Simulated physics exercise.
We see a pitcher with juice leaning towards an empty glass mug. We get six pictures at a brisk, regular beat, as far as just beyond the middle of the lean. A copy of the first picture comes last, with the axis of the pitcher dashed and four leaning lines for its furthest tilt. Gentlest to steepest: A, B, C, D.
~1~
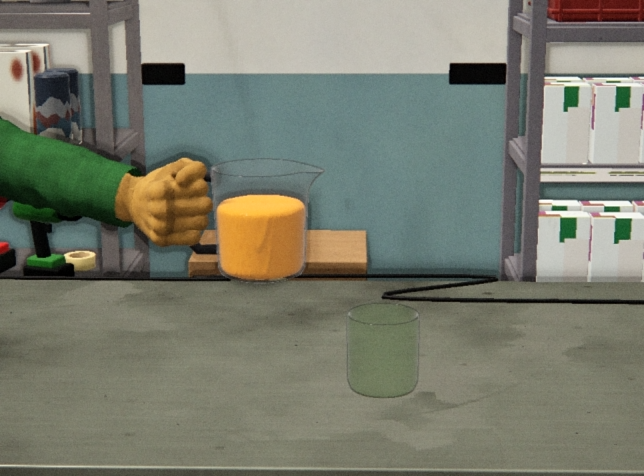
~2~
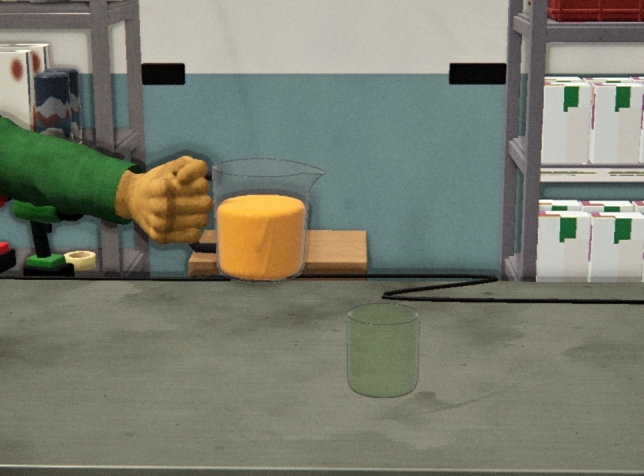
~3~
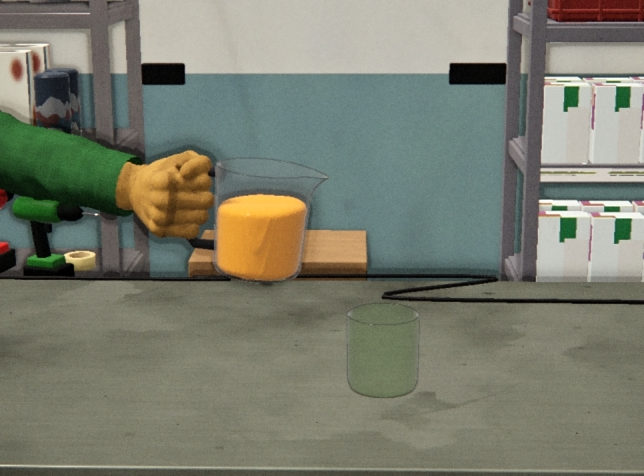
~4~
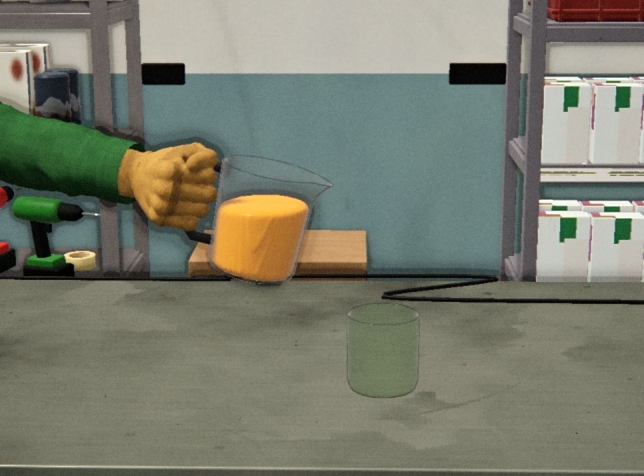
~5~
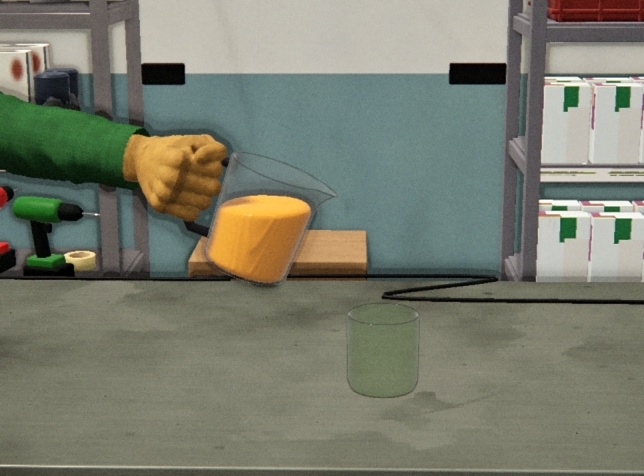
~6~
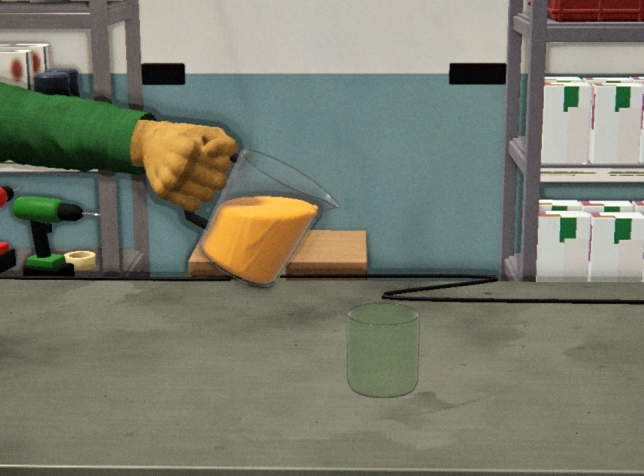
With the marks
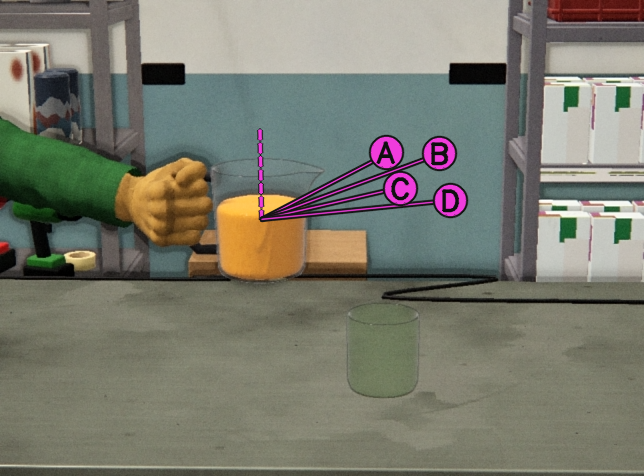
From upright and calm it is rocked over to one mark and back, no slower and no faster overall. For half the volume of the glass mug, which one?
Go for A.
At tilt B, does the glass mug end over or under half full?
Over half.
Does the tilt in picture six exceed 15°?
Yes, it does.
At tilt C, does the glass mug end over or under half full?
Over.
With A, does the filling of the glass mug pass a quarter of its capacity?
Yes, clearly.
On the marked copy, A at (372, 161); B at (423, 159); C at (383, 191); D at (433, 202).
If A is chosen, the glass mug ends with about 46 % of what it can hold.
If B is chosen, the glass mug ends with about 65 % of what it can hold.
If C is chosen, the glass mug ends with about 85 % of what it can hold.
If D is chosen, the glass mug is filled to the brim; 6 % of the juice is spilt.
